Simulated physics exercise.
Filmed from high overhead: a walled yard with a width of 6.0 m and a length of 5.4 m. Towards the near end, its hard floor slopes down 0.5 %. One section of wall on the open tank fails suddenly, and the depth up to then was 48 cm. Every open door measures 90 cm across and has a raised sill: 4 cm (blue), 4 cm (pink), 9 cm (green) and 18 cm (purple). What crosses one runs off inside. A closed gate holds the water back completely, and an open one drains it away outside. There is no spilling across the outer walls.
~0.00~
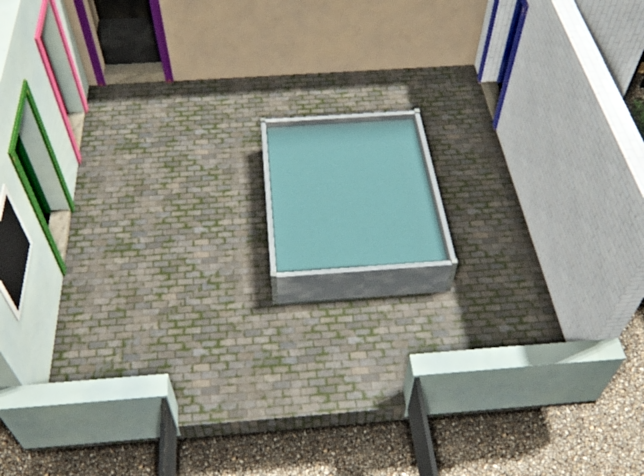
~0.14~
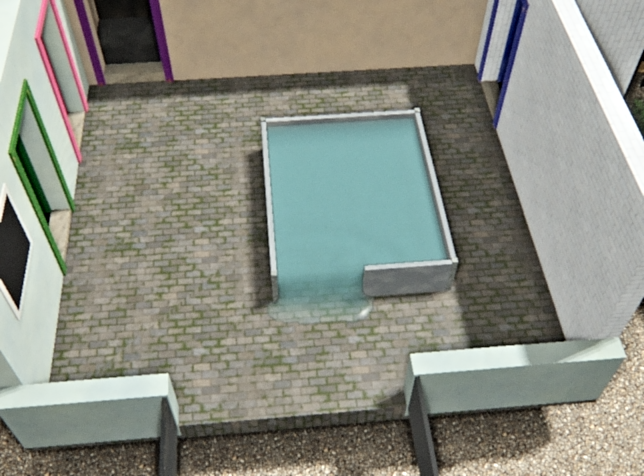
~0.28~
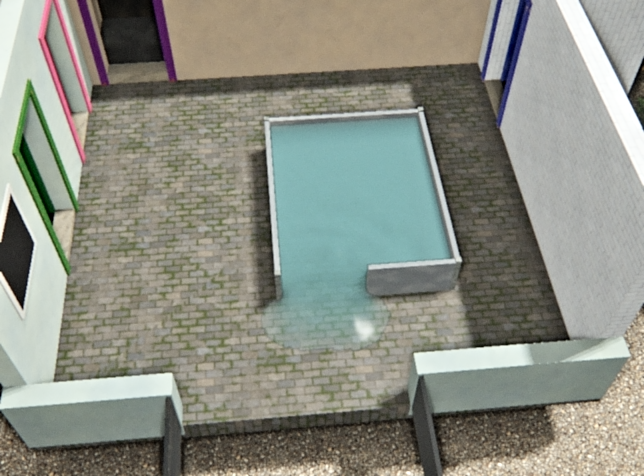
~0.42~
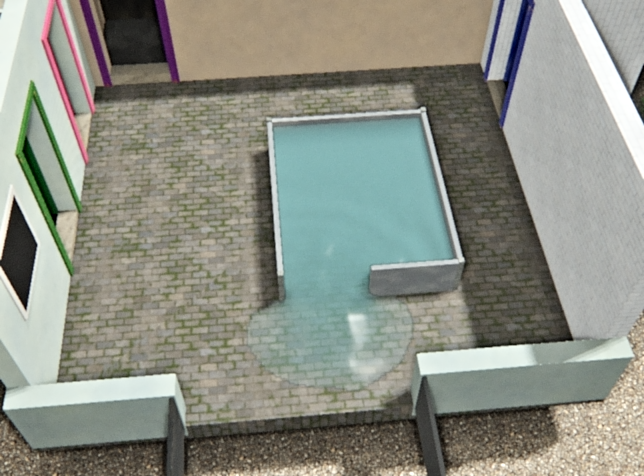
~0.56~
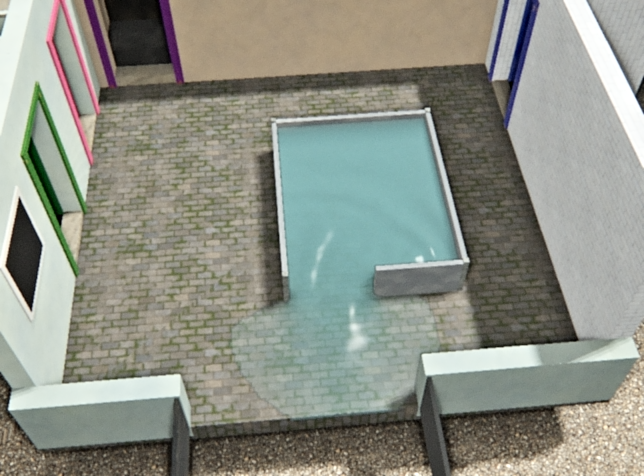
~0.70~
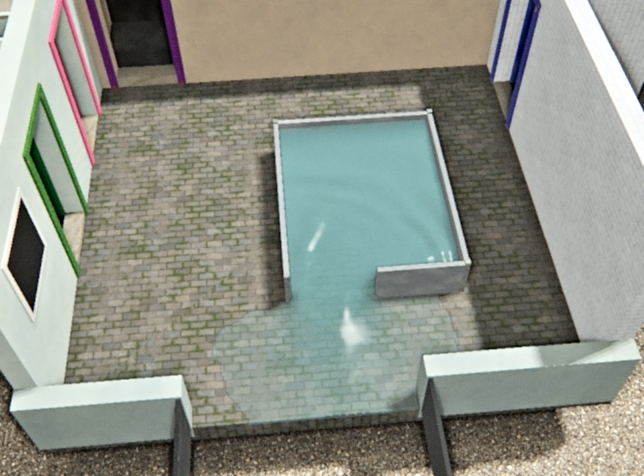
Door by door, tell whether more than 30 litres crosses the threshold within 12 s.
Blue door - no, pink door - no, green door - no, purple door - no.
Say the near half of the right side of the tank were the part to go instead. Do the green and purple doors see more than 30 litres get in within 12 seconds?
Checking each door against the limit: Green does not exceed it, purple does not exceed it.
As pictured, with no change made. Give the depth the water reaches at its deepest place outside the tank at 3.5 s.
About 18 cm.
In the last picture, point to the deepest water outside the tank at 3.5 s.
Roughly pixel (315, 313).
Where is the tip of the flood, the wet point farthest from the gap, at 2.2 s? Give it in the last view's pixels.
Location: Approx. (61, 418) in the last view.
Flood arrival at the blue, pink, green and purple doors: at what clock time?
Arrival: Blue not within the 12 s, pink not in the 12 s, green 4.0 s, purple not within the 12 s.
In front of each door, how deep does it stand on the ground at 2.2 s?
Depths: Blue door 0 cm, pink door 0 cm, green door 0 cm, purple door 0 cm.
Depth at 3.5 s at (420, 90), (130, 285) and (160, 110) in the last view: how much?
Roughly 0, 0, 0 cm.
After 1.4 s water covers 15 % of the floor and is deepest (28 cm) near (315, 313); blue door not reached, pink door not reached, green door not reached, purple door not reached.
After 2.2 s water covers 20 % of the floor and is deepest (25 cm) near (330, 312); blue door not reached, pink door not reached, green door not reached, purple door not reached.
After 3.5 s water covers 20 % of the floor and is deepest (18 cm) near (315, 313); blue door not reached, pink door not reached, green door not reached, purple door not reached.
After 7.0 s water covers 25 % of the floor and is deepest (11 cm) near (315, 313); blue door not reached, pink door not reached, green door 1 cm at the sill, 0 L in, purple door not reached.
After 12.0 s water covers 30 % of the floor and is deepest (6 cm) near (330, 312); blue door not reached, pink door not reached, green door 1 cm at the sill, 0 L in, purple door not reached.
